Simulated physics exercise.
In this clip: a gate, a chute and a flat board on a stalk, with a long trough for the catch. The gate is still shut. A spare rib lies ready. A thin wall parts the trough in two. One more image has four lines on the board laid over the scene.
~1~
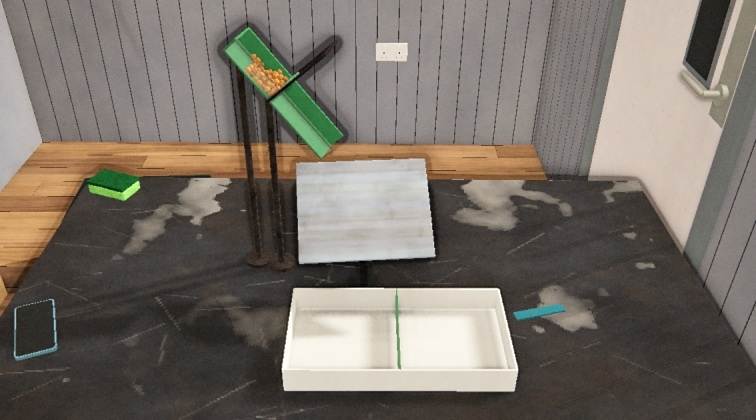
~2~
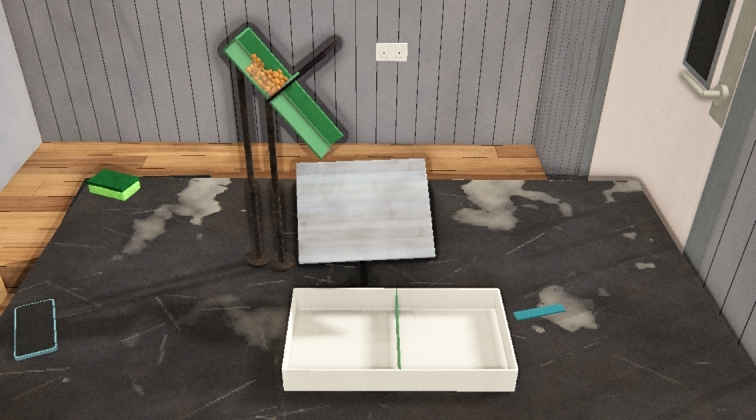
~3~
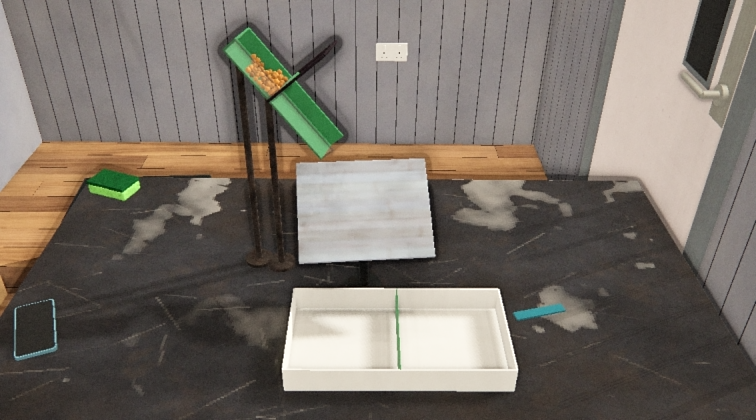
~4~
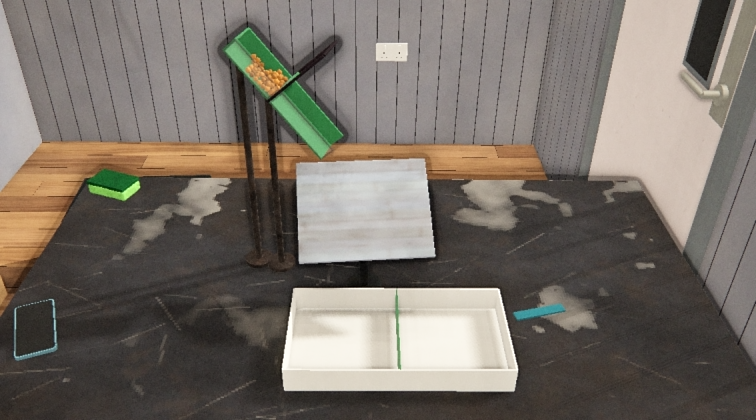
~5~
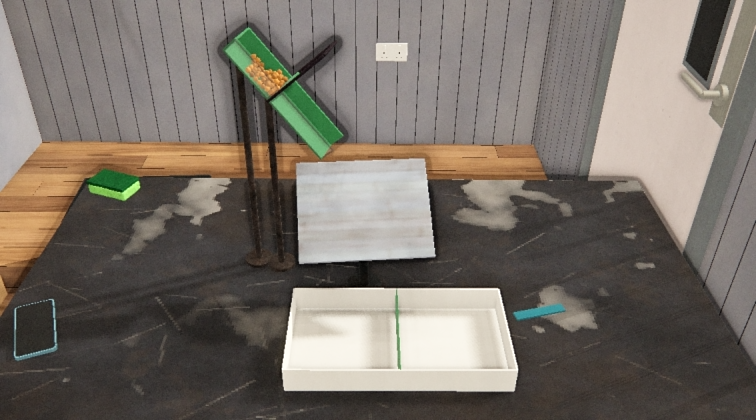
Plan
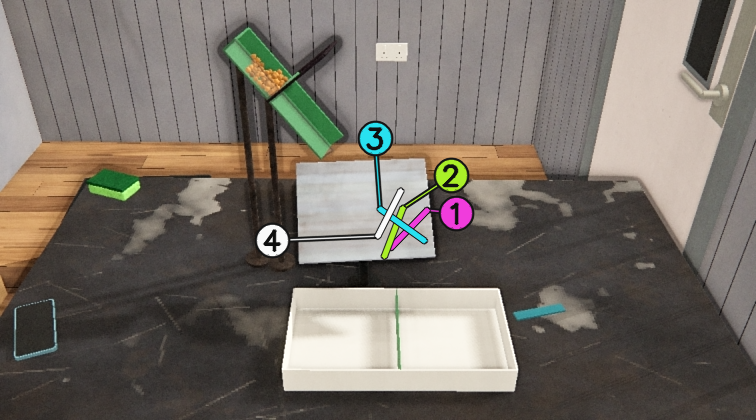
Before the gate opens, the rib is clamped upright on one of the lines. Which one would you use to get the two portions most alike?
Use line 3.
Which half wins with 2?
More lands on the left.
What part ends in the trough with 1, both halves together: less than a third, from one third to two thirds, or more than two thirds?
More than two thirds.
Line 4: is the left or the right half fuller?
Left.
On the marked copy, line 1 from (427, 210) to (391, 247); line 2 from (402, 208) to (384, 256); line 3 from (380, 209) to (424, 240); line 4 from (400, 191) to (377, 236).
Choosing 1, of what is caught, the larger part in the left half, roughly a quarter in the right.
Choosing 2, of what is caught, almost all in the left half, about a tenth in the right.
Choosing 3, of what is caught, roughly a third in the left half, roughly two thirds in the right.
Choosing 4, of what is caught, almost all in the left half, about a tenth in the right.
